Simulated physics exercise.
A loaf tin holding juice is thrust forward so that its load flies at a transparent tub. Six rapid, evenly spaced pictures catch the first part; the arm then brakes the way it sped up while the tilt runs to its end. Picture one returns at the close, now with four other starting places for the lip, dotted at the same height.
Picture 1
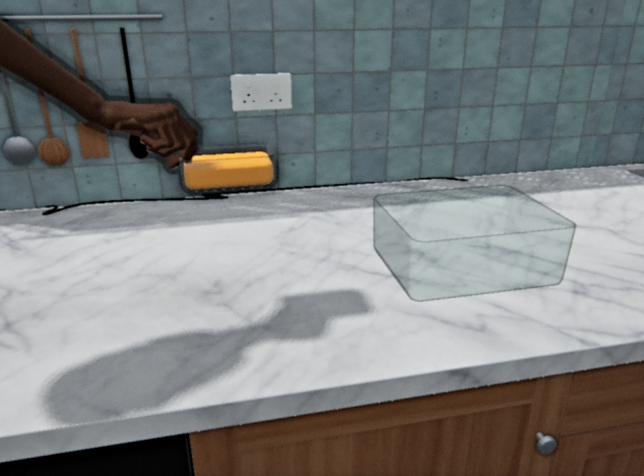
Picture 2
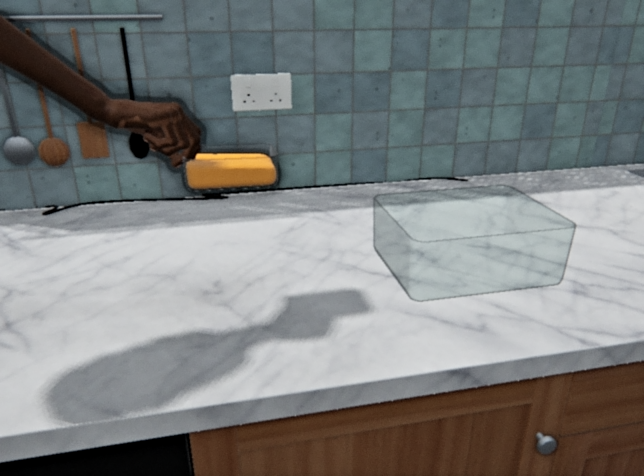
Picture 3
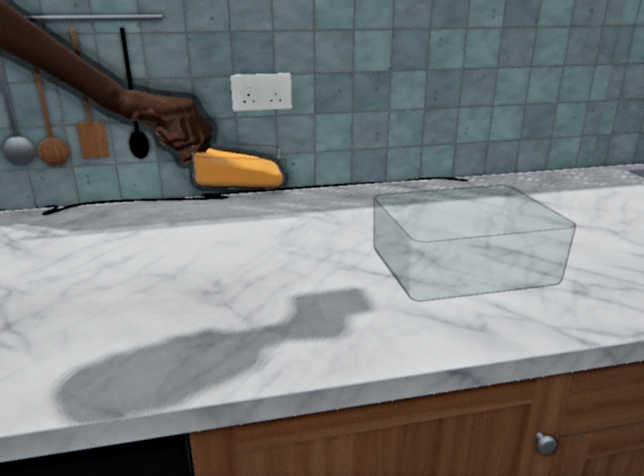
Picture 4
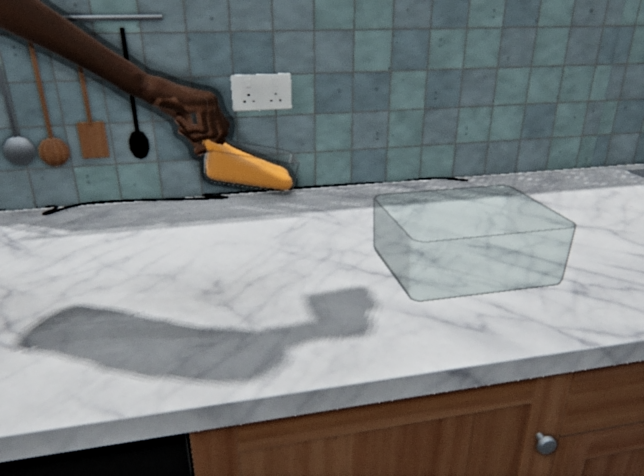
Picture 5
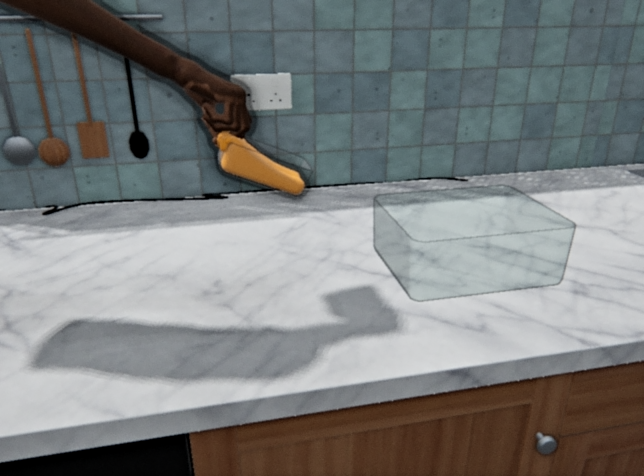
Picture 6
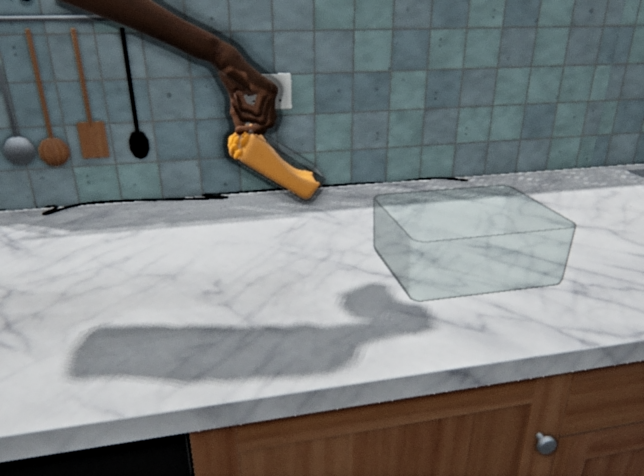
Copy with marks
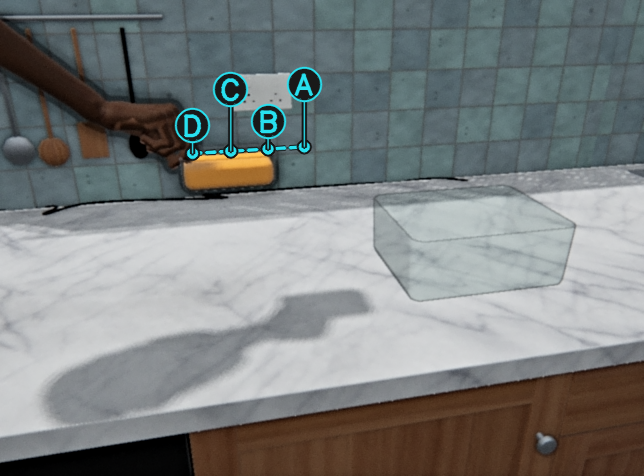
A hand held an orange, loaf-shaped container above a marble counter, then moved it to the right and tilted its far end downward, while a clear tub sat still on the right.
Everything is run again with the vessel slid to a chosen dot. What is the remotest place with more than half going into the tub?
Place A just does it.
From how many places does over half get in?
One of the four.
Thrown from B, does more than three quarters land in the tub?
No, it does not.
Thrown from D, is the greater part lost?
Yes, that goes wrong.
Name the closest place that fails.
B.
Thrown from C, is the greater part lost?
Yes, that goes wrong.
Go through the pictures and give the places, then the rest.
In the first frame, upright, lip at (270, 148); tub from (407, 300) to (560, 281); nothing has left yet.
In the second frame, upright, lip at (273, 149); nothing has left yet.
In the third frame, tipped about 5°, lip at (282, 152); nothing has left yet.
In the fourth frame, tipped about 13°, lip at (294, 157); juice is over the rim, down to (218, 144).
In the fifth frame, tipped about 23°, lip at (308, 163); juice is over the rim, down to (221, 146).
In the sixth frame, tipped about 35°, lip at (321, 171); juice is over the rim, down to (232, 154).
On the marked copy, A at (304, 146); B at (268, 149); C at (230, 151); D at (192, 153).
With A, about 66 % lands in the tub, 27 % falls short and 7 % goes beside or beyond.
With B, about 35 % lands in the tub, 61 % falls short and 4 % goes beside or beyond.
With C, about 1 % lands in the tub, 96 % falls short and 3 % goes beside or beyond.
With D, about 0 % lands in the tub, 98 % falls short.
